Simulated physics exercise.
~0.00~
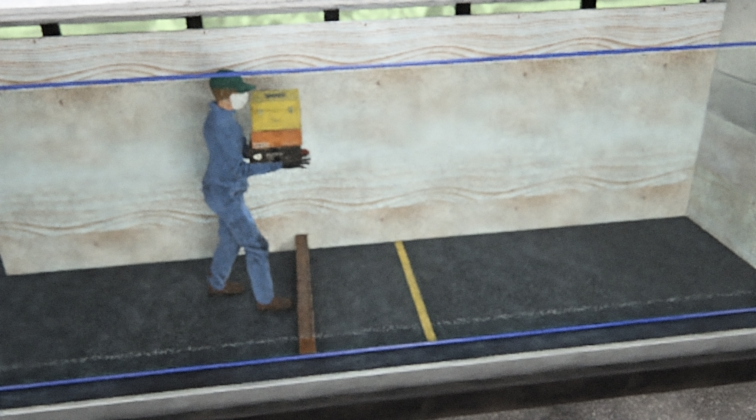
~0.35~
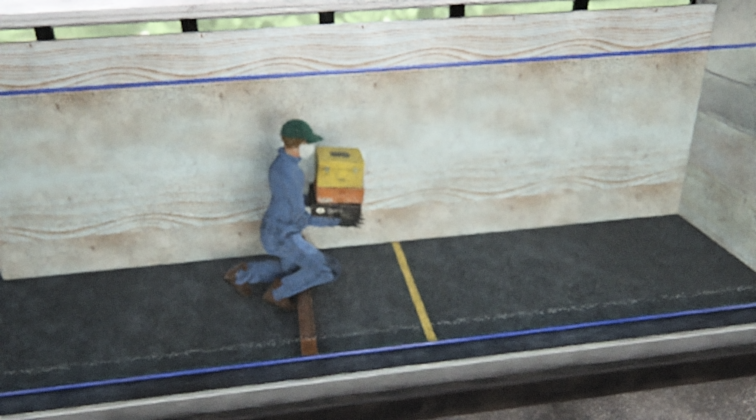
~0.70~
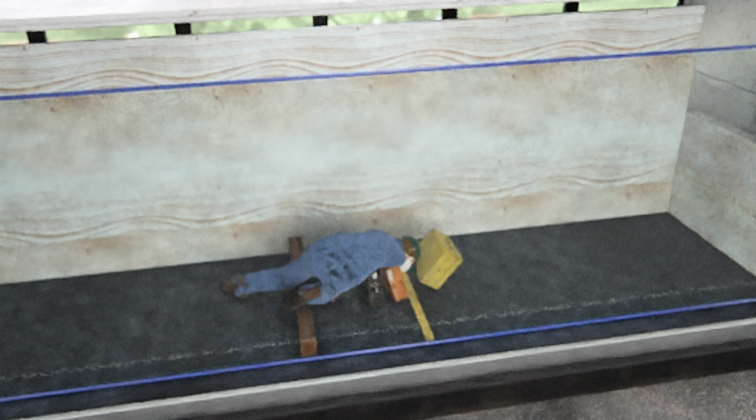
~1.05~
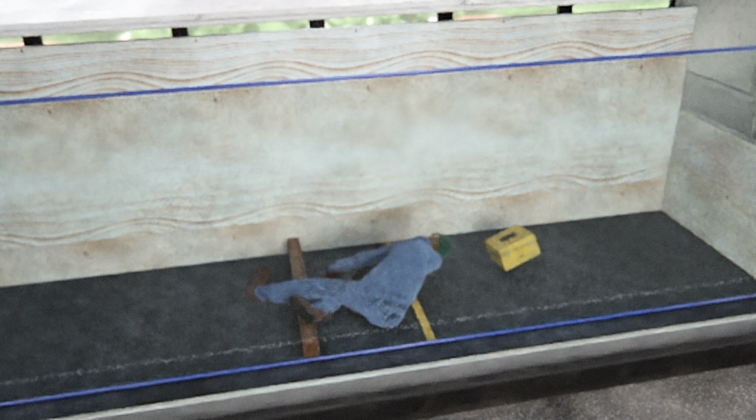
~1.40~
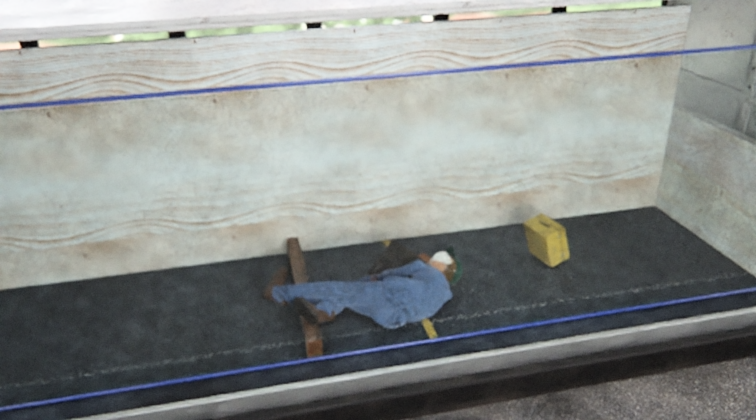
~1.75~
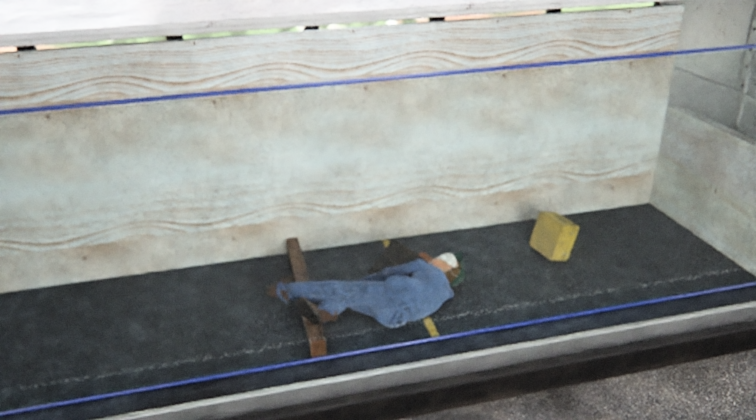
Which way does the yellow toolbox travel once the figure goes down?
The yellow toolbox moves to the right, tumbling past the yellow line and away from the fallen figure.
